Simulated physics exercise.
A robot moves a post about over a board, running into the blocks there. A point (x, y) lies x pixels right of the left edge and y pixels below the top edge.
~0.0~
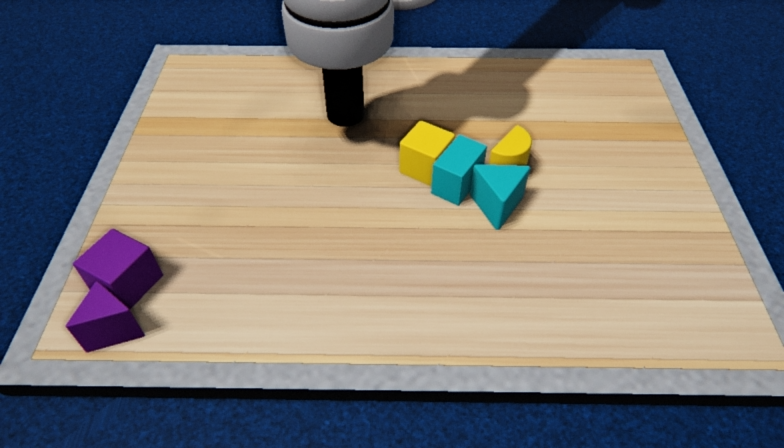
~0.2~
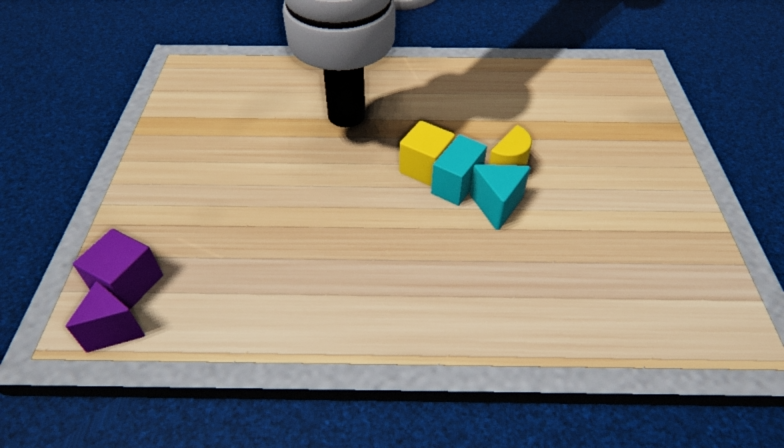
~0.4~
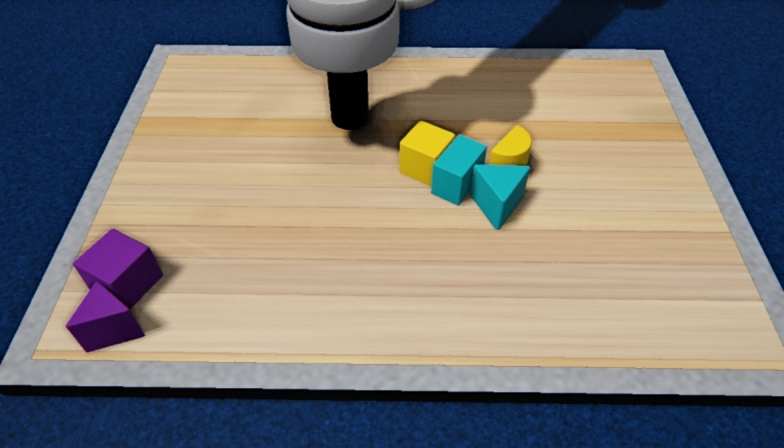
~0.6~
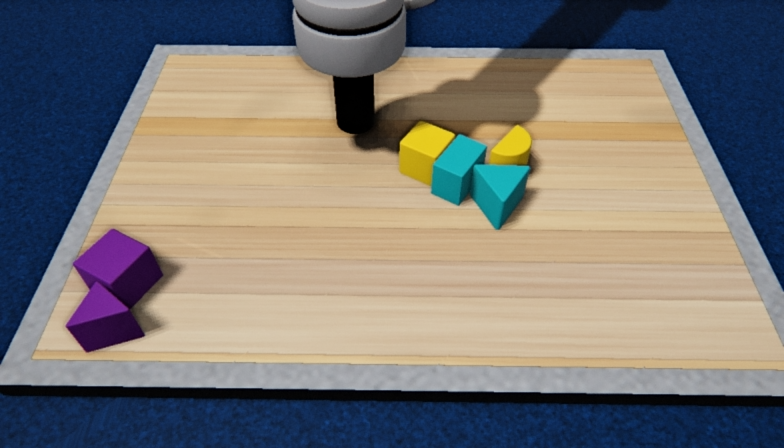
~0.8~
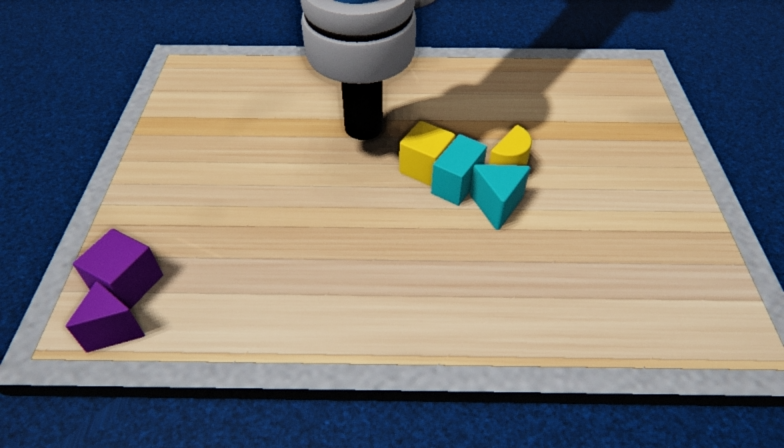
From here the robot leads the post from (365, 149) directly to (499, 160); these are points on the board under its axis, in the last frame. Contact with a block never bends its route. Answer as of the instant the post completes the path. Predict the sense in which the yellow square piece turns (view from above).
It turns clockwise.
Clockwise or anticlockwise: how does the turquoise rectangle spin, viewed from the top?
The turquoise rectangle rotates clockwise.
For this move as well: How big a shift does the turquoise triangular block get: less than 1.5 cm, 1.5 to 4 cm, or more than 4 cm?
Moves over 4 cm.
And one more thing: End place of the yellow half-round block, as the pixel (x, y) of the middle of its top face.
Answer: (537, 147).
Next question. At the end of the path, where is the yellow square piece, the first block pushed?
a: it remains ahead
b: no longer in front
That would be b.
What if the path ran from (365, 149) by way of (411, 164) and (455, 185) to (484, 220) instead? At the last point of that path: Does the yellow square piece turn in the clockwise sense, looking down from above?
I expect not.
The first path, step by step. One third of the way, post at (411, 131); yellow square piece at (442, 141); turquoise rectangle at (470, 160); turquoise triangular block at (512, 181); yellow half-round block at (518, 143), turned 15° anticlockwise.
Two thirds of the way, post at (458, 135); yellow square piece at (482, 152), turned 45° clockwise; turquoise rectangle at (491, 179), turned 45° clockwise; turquoise triangular block at (531, 200), turned 30° anticlockwise; yellow half-round block at (521, 144), turned 30° anticlockwise.
At the end, post at (503, 139); yellow square piece at (500, 158), turned 65° clockwise; turquoise rectangle at (498, 186), turned 60° clockwise; turquoise triangular block at (538, 213), turned 35° anticlockwise; yellow half-round block at (537, 147), turned 25° anticlockwise.
